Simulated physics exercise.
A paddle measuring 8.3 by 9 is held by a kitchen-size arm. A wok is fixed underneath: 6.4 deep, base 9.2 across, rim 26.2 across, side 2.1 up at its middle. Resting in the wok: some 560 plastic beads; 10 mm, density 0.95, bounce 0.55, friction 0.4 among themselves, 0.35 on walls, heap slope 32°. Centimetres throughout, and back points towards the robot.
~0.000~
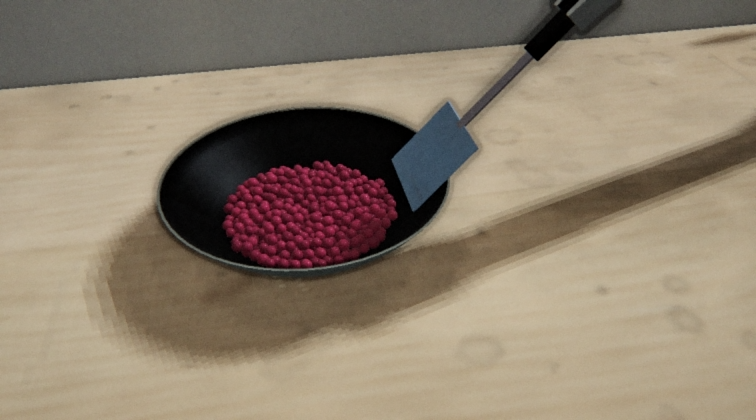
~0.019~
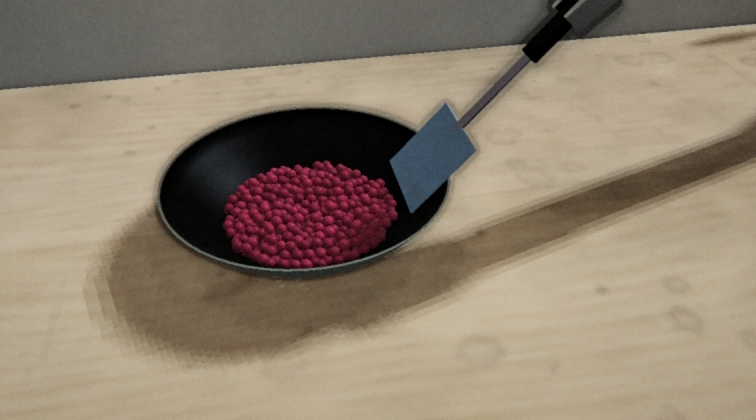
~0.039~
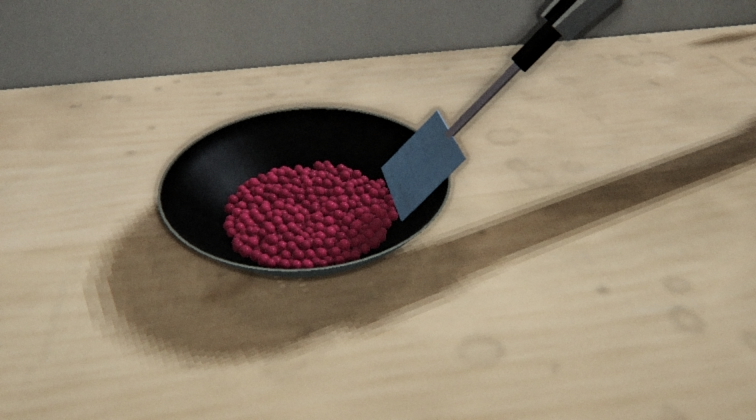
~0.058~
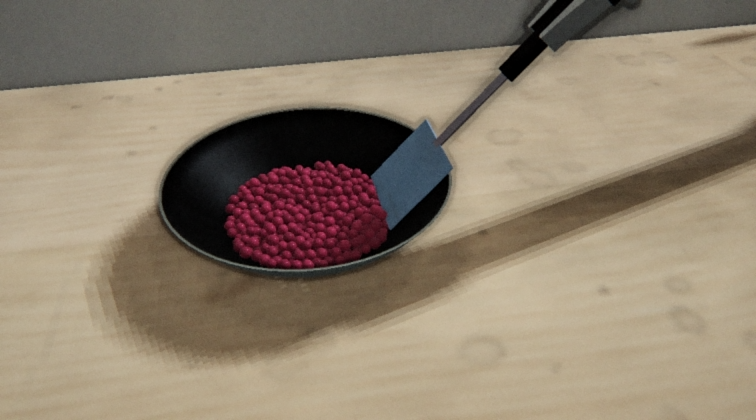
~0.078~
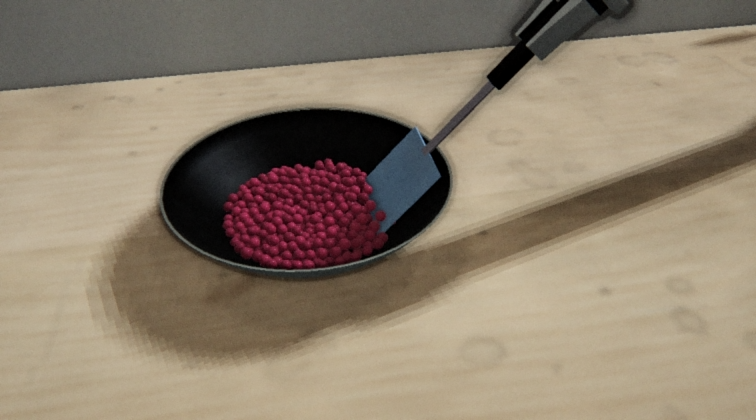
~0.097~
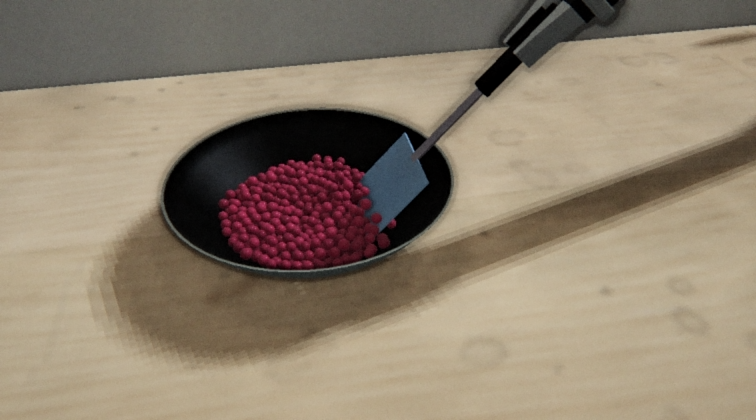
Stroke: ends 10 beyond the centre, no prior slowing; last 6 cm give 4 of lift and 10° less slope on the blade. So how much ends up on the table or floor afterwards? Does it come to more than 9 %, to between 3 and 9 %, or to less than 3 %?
It comes to more than 9 %.
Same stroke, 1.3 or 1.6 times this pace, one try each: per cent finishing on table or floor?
First try around 35 %, second try around 45 %.
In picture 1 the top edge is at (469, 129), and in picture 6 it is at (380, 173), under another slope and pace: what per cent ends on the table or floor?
My guess would be close to 45 per cent.
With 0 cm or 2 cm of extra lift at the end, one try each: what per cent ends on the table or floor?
Roughly 35 per cent, then 40 per cent.
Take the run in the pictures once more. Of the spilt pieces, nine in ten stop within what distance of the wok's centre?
It comes out at close to 45 centimetres.
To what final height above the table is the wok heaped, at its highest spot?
Close to 6.0 centimetres high.
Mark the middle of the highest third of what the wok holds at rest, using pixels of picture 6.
Roughly at (239, 212).
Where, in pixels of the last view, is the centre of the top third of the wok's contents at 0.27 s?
(214, 194).
After 0.18 s, sloping 47°, highest piece 5 above the table; 563 in the wok.
After 0.27 s, sloping 43°, highest piece 8 above the table; 563 in the wok.
After 0.51 s, sloping 37°, highest piece 8 above the table; 390 in the wok, 114 on the table or floor, 59 on the blade or in flight.
After 1.56 s, sloping 37°, highest piece 7 above the table; 390 in the wok, 173 on the table or floor.
At rest, 390 in the wok, 173 on the table or floor. That is 31 % on the table or floor.
